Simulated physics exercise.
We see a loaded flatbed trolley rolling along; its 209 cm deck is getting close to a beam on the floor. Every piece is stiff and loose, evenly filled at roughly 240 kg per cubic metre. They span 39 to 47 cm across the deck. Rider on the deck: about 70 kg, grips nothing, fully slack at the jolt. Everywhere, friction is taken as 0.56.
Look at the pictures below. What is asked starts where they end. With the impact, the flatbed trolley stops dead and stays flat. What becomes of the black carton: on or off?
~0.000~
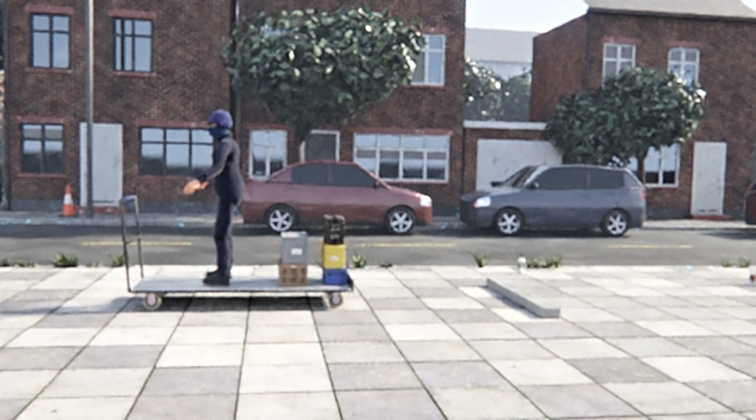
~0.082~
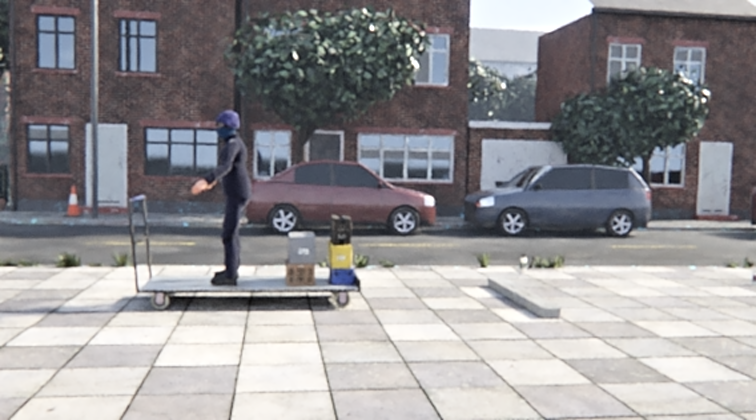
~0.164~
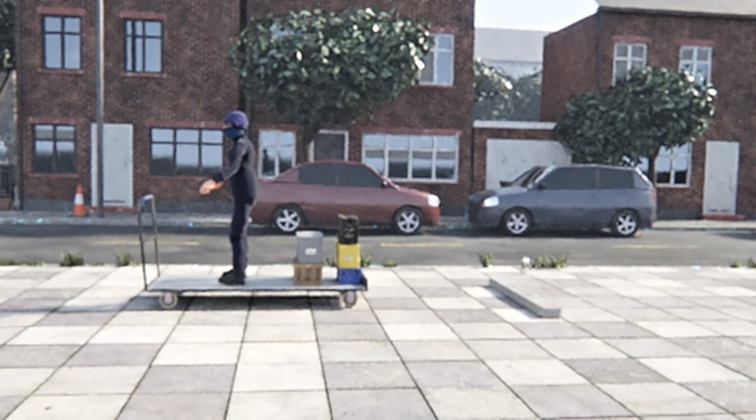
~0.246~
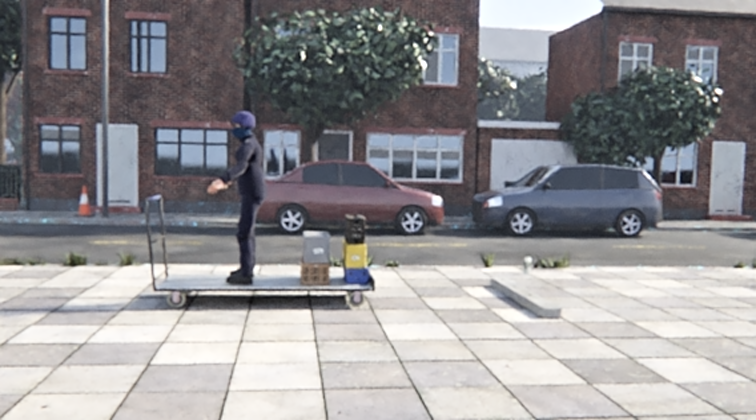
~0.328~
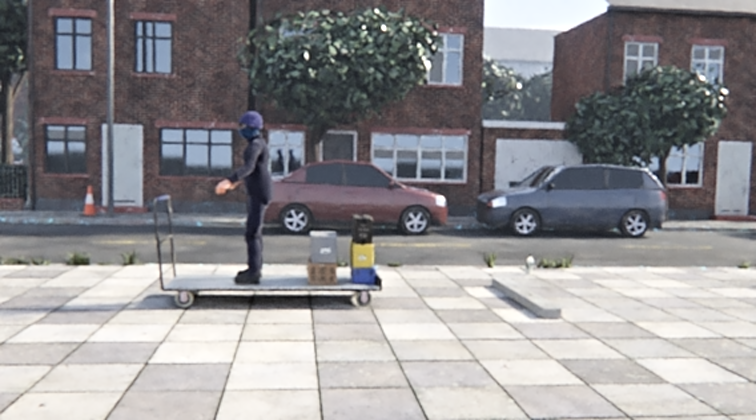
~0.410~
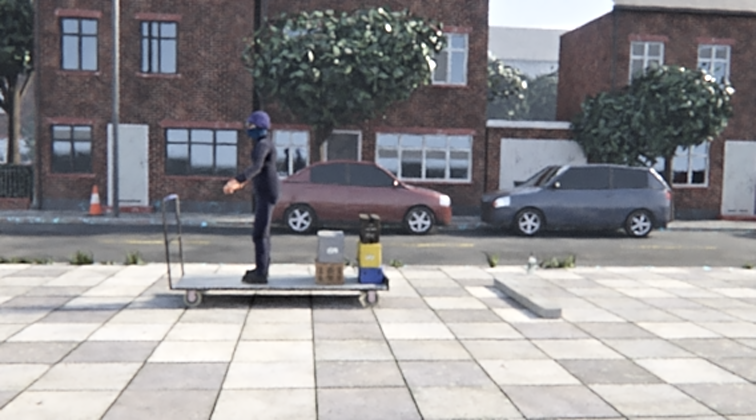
The black carton stays aboard at this speed.
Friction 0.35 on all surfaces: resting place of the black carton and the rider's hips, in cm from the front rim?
So the black load stays 10 behind while the hips end up 90 behind the front rim.
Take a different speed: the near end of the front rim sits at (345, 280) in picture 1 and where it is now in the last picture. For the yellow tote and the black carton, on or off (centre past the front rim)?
Result: Yellow gone; black gone.
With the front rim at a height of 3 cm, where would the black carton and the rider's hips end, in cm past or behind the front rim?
Then the black one stops 10 cm short of the rim and the hips 70 cm short of it.
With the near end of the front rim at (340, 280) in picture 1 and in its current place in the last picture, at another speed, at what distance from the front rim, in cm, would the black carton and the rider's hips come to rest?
Black overshoots the rim by 50 cm, while the hips stay 50 cm short of it.
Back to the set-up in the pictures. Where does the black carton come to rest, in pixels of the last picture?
(512, 231).
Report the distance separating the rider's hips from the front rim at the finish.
Some 70 cm behind it.
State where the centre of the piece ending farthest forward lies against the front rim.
Its centre ends up near 10 cm behind the front rim.
Impact comes at 2.16 s.
After 2.41 s the black carton is 7 cm behind the rim, tilted 10°, near (520, 230) in the last picture's view.
After 2.71 s the black carton is 15 cm behind the rim, tilted 0°, near (512, 231) in the last picture's view.
After 3.16 s the black carton is 15 cm behind the rim, tilted 0°, near (512, 231) in the last picture's view.
Final state at 5.7 s, nothing is past the rim; behind it, brown crate, yellow tote, grey tote, blue toolbox, black carton and the rider's hips.
